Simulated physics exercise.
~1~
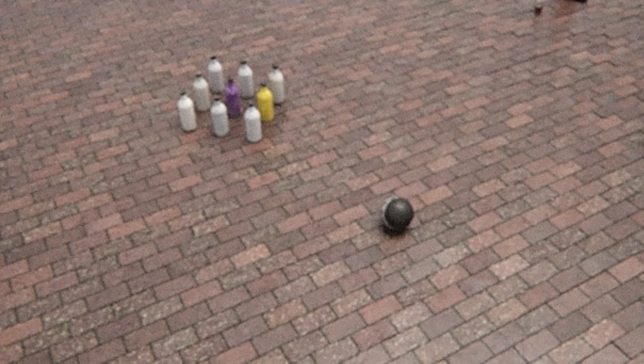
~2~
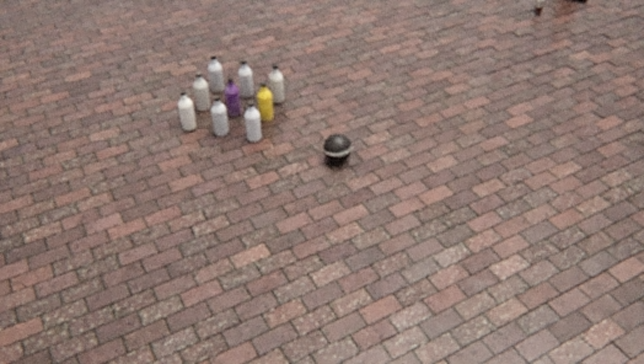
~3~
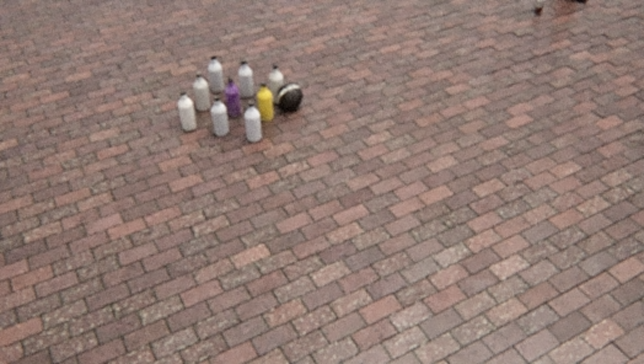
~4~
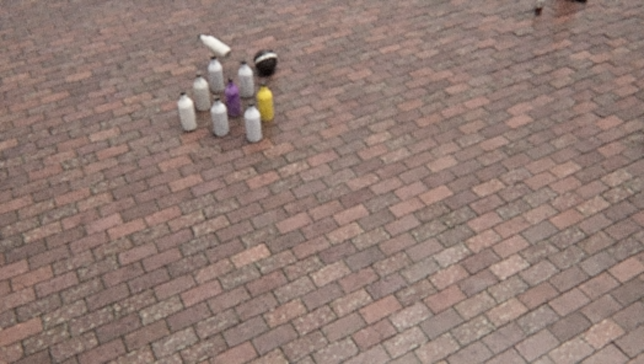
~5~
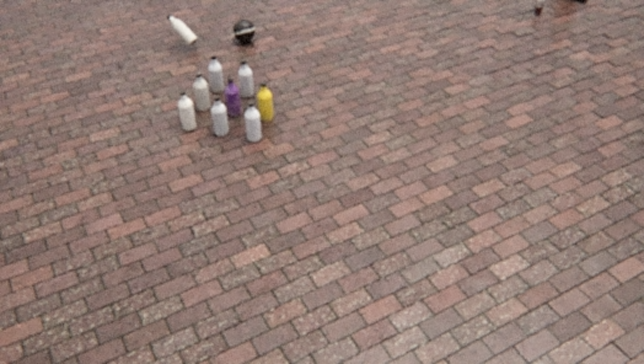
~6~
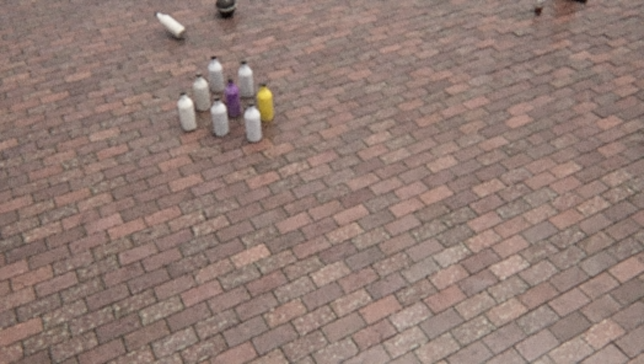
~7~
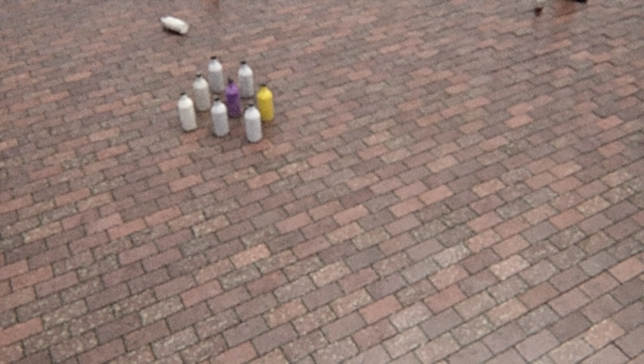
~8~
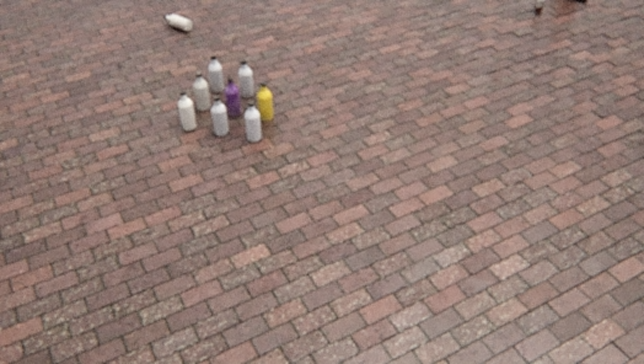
In this clip, a dark ball rolls up and left across brick paving toward a cluster of standing bottles, knocks one white bottle away from the back right, and rolls out of view at the top, leaving that bottle on its side while the others, including purple and yellow, stay upright.
